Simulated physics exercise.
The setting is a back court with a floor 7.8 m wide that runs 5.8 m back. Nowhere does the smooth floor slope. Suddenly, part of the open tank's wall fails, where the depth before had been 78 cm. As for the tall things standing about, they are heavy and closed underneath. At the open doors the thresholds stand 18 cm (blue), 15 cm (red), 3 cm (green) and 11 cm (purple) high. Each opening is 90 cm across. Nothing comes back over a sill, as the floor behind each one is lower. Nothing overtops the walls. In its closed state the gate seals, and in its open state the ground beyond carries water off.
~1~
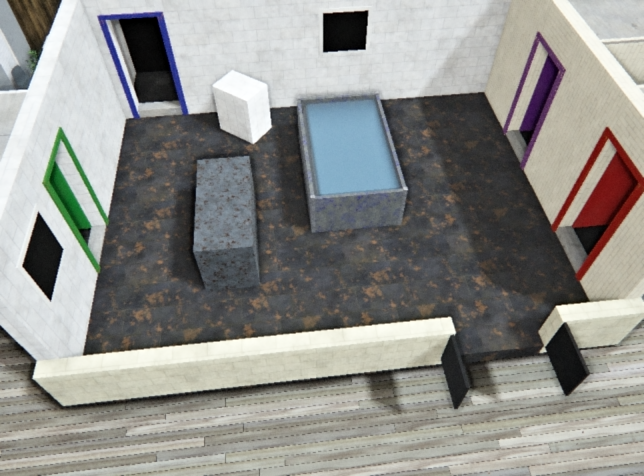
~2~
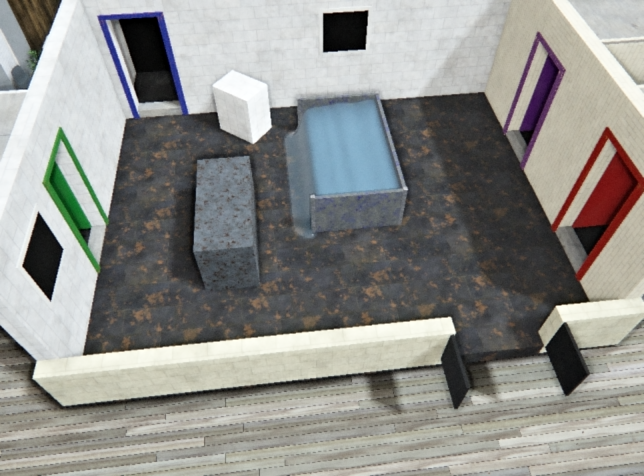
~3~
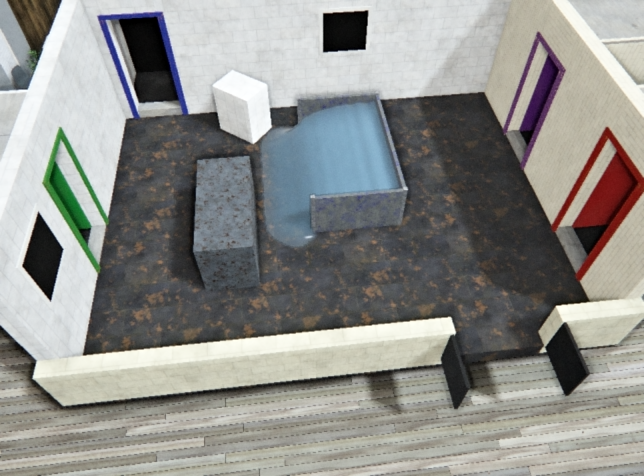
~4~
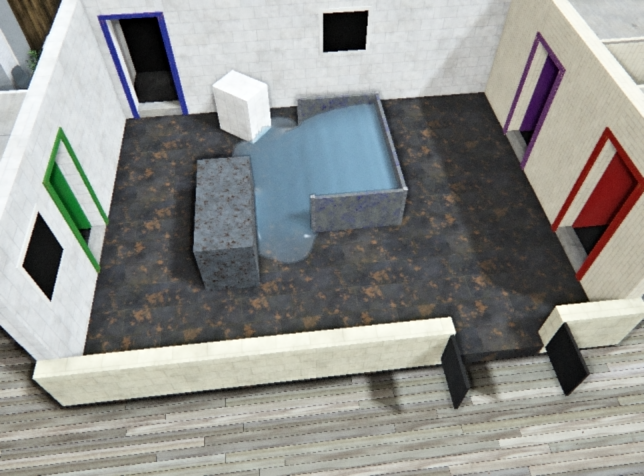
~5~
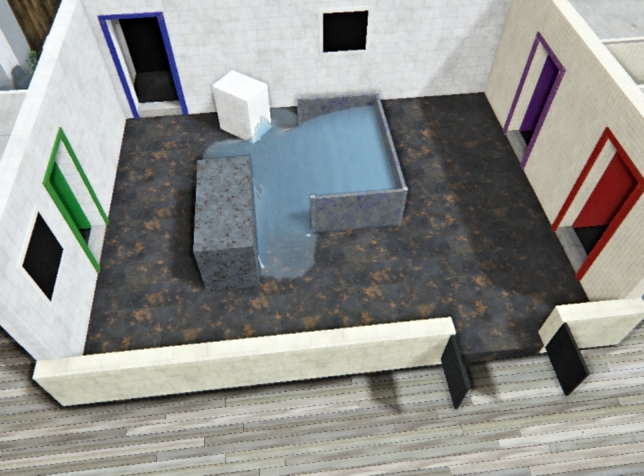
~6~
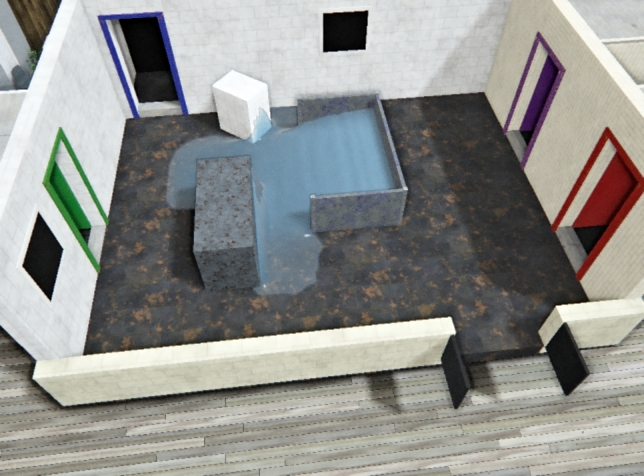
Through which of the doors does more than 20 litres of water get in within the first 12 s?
The blue door lets in more than 20 litres; the red door does not let in more than 20 litres; the green door lets in more than 20 litres; the purple door does not let in more than 20 litres.
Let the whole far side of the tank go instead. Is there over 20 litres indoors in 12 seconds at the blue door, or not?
So for blue: No.
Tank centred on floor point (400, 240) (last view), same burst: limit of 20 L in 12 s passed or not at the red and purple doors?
Red door held, purple door held.
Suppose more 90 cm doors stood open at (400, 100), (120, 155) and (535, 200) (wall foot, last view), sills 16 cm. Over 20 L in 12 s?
Check each in turn: The first fails, the second succeeds, the third fails.
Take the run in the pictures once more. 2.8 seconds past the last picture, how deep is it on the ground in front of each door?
Readings (cm): Blue = 24; red = 2; green = 8; purple = 0.
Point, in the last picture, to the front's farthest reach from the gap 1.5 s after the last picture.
Around pixel (87, 335).
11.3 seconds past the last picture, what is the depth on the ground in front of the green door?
About 5.5 cm.
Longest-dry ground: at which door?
Looks like the purple door.
Then, 0.7 s after the last picture water covers 30 % of the floor and is deepest (51 cm) near (117, 174); blue door not reached, red door not reached, green door 4 cm at the sill, 0 L in, purple door not reached.
Then, 1.5 s after the last picture water covers 50 % of the floor and is deepest (52 cm) near (126, 125); blue door 32 cm at the sill, 8 L in, red door not reached, green door 11 cm at the sill, 8 L in, purple door not reached.
Then, 2.8 s after the last picture water covers 70 % of the floor and is deepest (29 cm) near (230, 117); blue door 24 cm at the sill, 72 L in, red door not reached, green door 8 cm at the sill, 42 L in, purple door not reached.
Then, 6.3 s after the last picture water covers 90 % of the floor and is deepest (18 cm) near (79, 380); blue door 8 cm at the sill, 80 L in, red door 5 cm at the sill, 0 L in, green door 9 cm at the sill, 79 L in, purple door 9 cm at the sill, 0 L in.
Then, 11.3 s after the last picture water covers 100 % of the floor and is deepest (10 cm) near (495, 264); blue door 5 cm at the sill, 80 L in, red door 9 cm at the sill, 0 L in, green door 6 cm at the sill, 161 L in, purple door 7 cm at the sill, 0 L in.
